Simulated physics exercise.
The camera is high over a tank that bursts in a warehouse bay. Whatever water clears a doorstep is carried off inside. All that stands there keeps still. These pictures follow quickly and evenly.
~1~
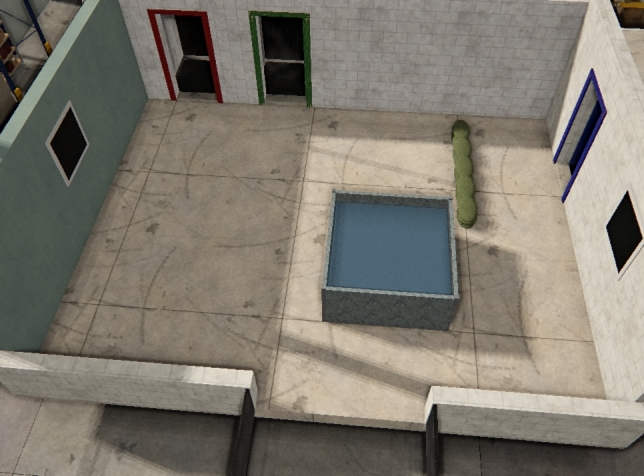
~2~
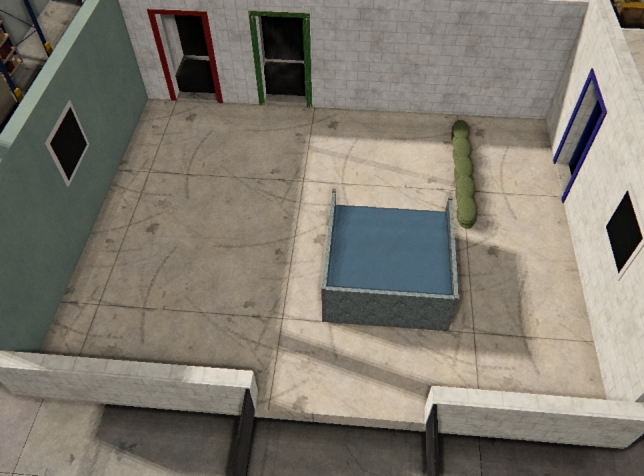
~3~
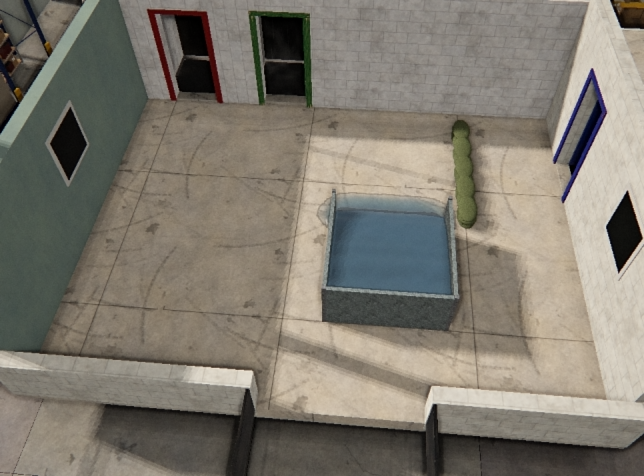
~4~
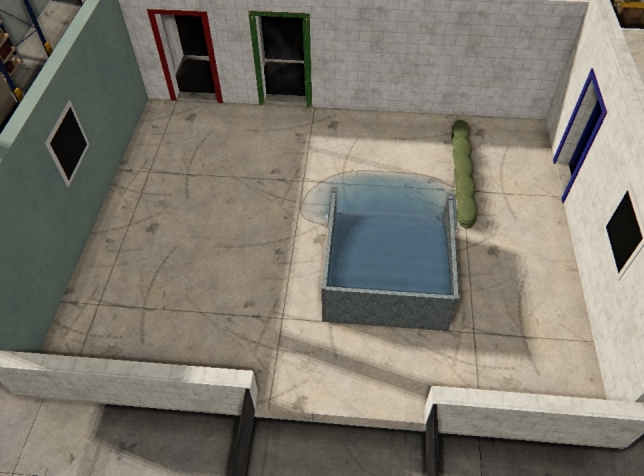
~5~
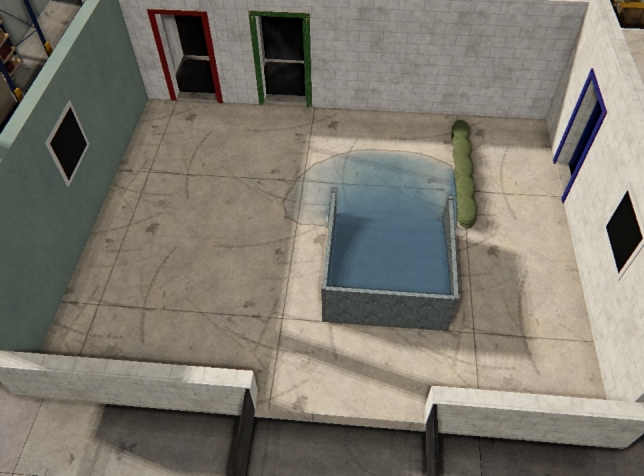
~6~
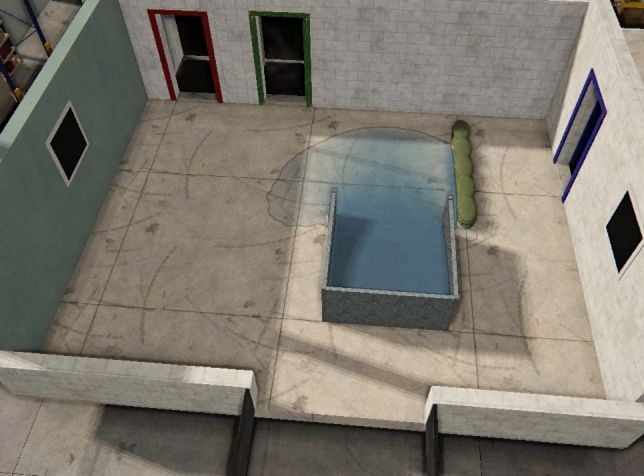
In a warehouse bay with red, green and blue doorways, an open tank of blue water lost its far side, and the water poured out and spread backward across the floor, reaching the green hedge.
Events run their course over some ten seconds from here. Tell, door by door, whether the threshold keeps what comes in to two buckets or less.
Green door: Above two buckets, red door: Above two buckets, blue door: Above two buckets.
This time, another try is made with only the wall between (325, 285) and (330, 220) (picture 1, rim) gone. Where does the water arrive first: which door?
Lab note - earliest arrival at the door marked red.
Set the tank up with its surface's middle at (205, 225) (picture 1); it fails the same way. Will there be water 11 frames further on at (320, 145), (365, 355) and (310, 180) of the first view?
I'd say swamped for the first, still dry for the second and swamped for the third.
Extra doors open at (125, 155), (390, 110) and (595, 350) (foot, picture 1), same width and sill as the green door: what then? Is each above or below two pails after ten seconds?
One, ends up above; two, ends up above; three, ends up below.
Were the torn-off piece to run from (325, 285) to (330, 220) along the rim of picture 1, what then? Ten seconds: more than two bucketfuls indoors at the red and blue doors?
Door by door, the red door exceeds it and the blue door doesn't reach it.
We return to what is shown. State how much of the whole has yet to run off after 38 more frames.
My figure is close to 94 percent.
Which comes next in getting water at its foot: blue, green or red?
The one in green.
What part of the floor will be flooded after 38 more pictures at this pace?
80 %, roughly.
A moment on, water covers 25 % of the floor; the green door wet at the sill, nothing in, the red door not reached, the blue door not reached.
Next, water covers 30 % of the floor; the green door over two buckets in, the red door wet at the sill, nothing in, the blue door not reached.
Then, water covers 40 % of the floor; the green door over two buckets in, the red door under two buckets in, the blue door under two buckets in.
Later, water covers 80 % of the floor; the green door over two buckets in, the red door over two buckets in, the blue door over two buckets in.
In the end, water covers 95 % of the floor; the green door over two buckets in, the red door far over two buckets in, the blue door over two buckets in.
